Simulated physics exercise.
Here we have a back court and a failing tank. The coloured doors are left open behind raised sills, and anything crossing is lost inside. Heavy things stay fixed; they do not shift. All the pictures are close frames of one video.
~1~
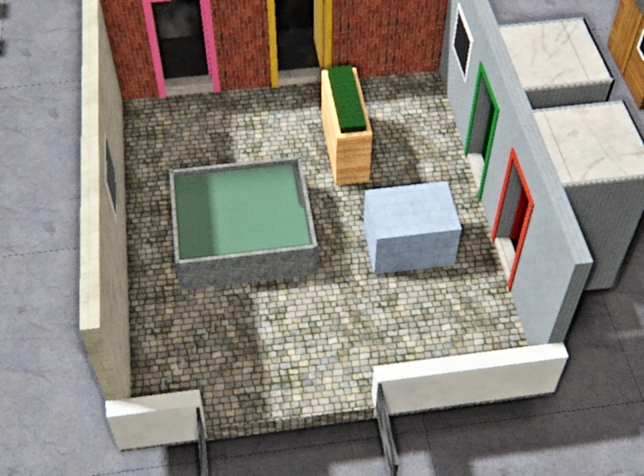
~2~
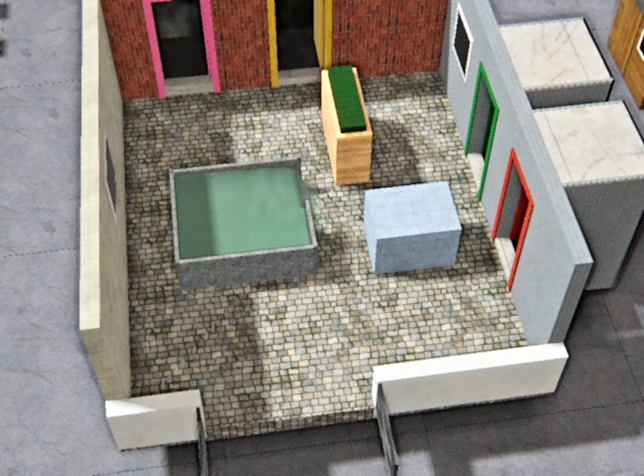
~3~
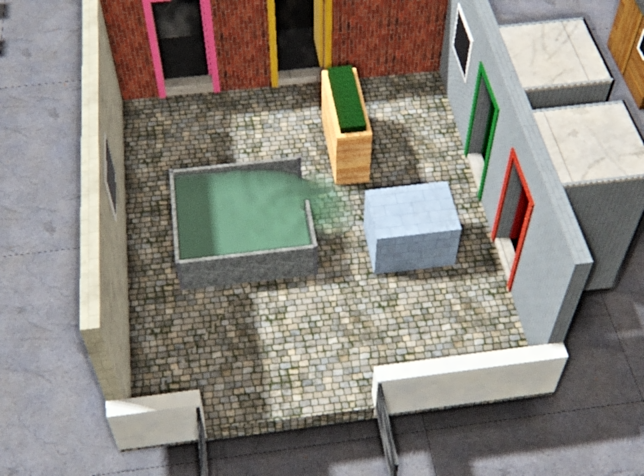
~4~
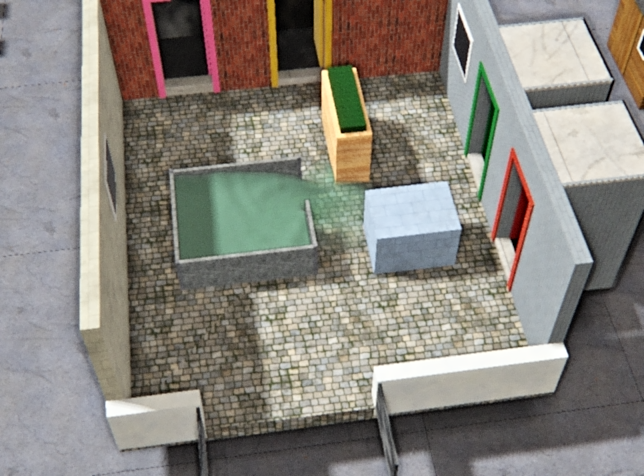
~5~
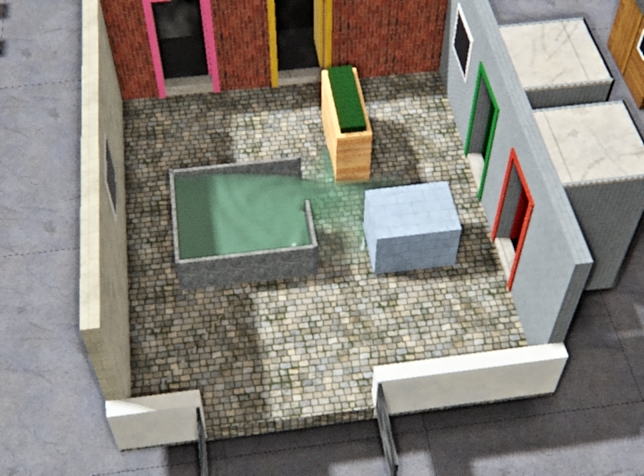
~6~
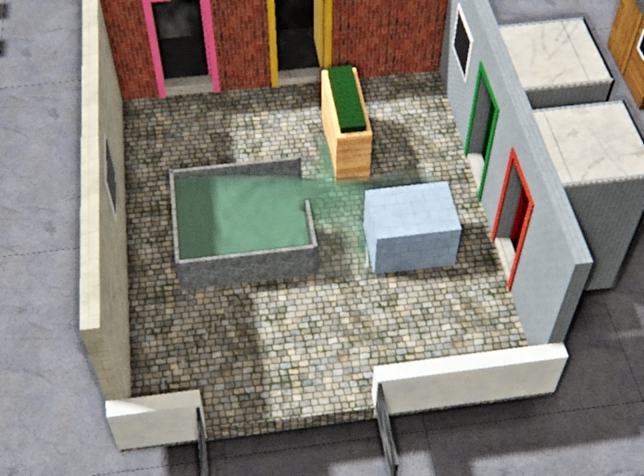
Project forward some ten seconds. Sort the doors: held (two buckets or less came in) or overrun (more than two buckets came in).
Sorted: Yellow door held, green door overrun, red door held, pink door held.
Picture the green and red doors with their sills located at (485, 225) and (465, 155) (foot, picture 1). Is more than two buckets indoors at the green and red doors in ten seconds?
Note - the green door ends up above it; the red door ends up above it.
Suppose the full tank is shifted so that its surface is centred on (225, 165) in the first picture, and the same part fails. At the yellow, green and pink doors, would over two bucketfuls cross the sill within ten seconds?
Yellow door exceeds the limit, green door falls short, pink door falls short.
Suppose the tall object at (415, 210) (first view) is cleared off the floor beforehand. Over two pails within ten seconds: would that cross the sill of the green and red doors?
The green one exceeds it, the red one exceeds it.
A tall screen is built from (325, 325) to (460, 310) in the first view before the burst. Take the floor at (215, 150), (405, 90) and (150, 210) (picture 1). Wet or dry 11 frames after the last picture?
In order: Untouched, untouched, untouched.
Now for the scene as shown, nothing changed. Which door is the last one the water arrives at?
That would be the one in pink.
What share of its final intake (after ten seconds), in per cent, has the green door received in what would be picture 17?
30 %.
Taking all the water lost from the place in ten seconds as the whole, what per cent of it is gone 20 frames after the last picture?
Working it through, I arrive at 55 per cent.
A moment on, water covers 20 % of the floor; the yellow door wet at the sill, nothing in, the green door over two buckets in, the red door not reached, the pink door not reached.
Next, water covers 35 % of the floor; the yellow door under two buckets in, the green door far over two buckets in, the red door wet at the sill, nothing in, the pink door not reached.
Then, water covers 50 % of the floor; the yellow door under two buckets in, the green door far over two buckets in, the red door wet at the sill, nothing in, the pink door wet at the sill, nothing in.
Later, water covers 70 % of the floor; the yellow door under two buckets in, the green door far over two buckets in, the red door wet at the sill, nothing in, the pink door wet at the sill, nothing in.
In the end, water covers 95 % of the floor; the yellow door under two buckets in, the green door far over two buckets in, the red door wet at the sill, nothing in, the pink door wet at the sill, nothing in.
